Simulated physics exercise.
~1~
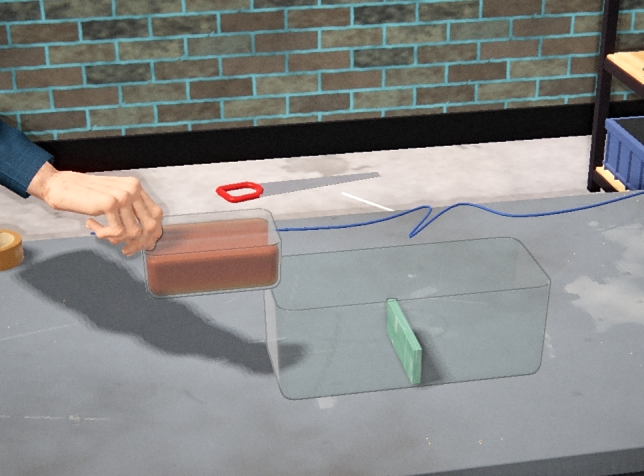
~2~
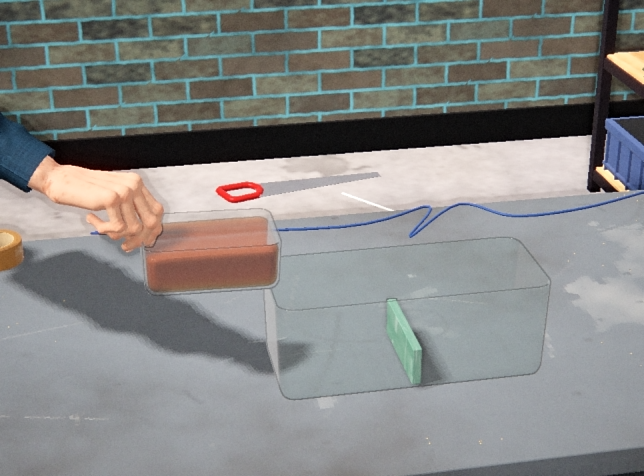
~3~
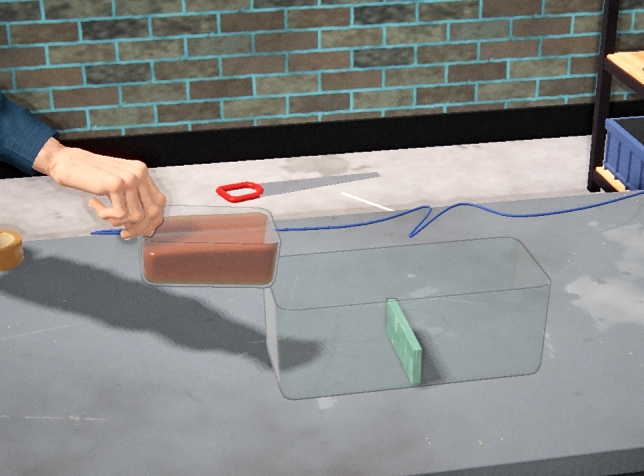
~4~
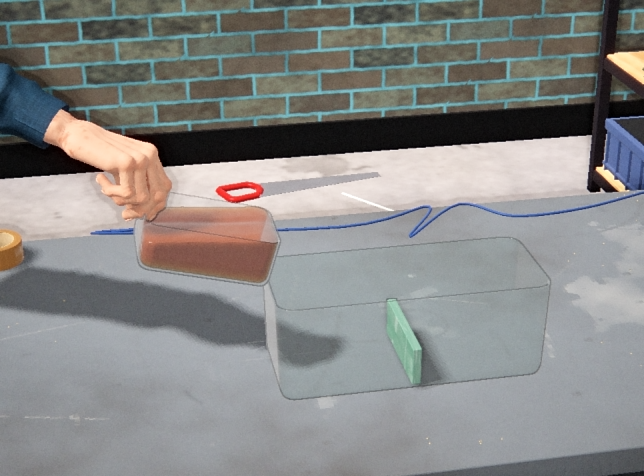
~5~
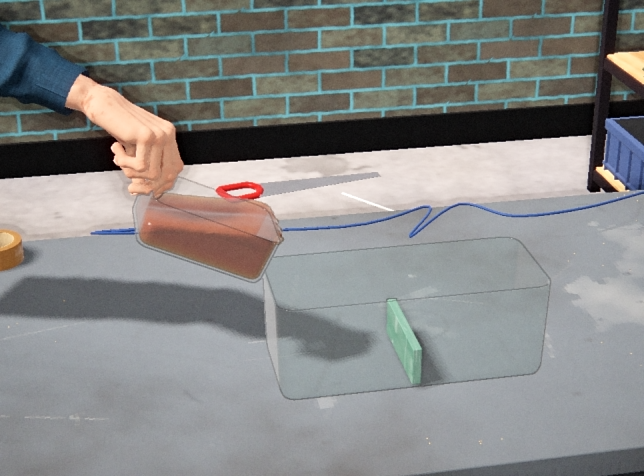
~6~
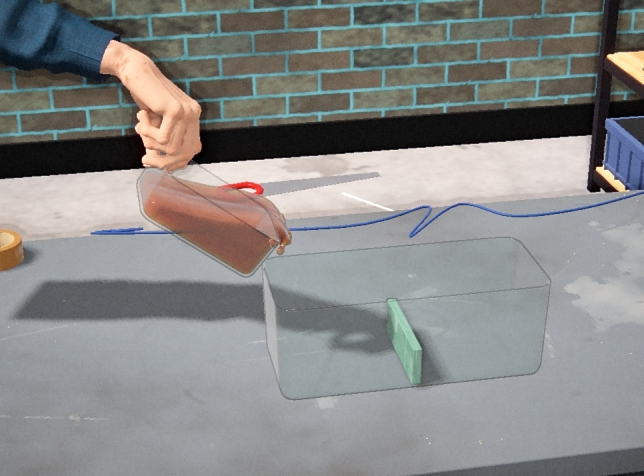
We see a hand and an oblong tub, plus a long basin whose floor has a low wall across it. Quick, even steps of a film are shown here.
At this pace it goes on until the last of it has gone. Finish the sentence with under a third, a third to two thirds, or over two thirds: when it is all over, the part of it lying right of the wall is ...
... under a third.
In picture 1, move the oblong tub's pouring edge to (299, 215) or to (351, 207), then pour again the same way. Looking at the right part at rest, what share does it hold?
25 % and 70 %.
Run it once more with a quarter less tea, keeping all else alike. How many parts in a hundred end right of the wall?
The share comes to roughly 10 per cent.
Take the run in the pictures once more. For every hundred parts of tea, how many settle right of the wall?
That works out to roughly 10 percent.
A moment on, the oblong tub is tipped right over and 18 per cent is still to pour, 27 is left of the wall and 0 right of it.
Next, the oblong tub is tipped right over and 1 per cent is still to pour, 78 is left of the wall and 7 right of it.
Then the oblong tub is tipped right over and 0 per cent is still to pour, 72 is left of the wall and 9 right of it.
Later the oblong tub is tipped right over and 0 per cent is still to pour, 77 is left of the wall and 11 right of it.
At rest 78 per cent lies left of the wall, 11 right of it and 11 outside.
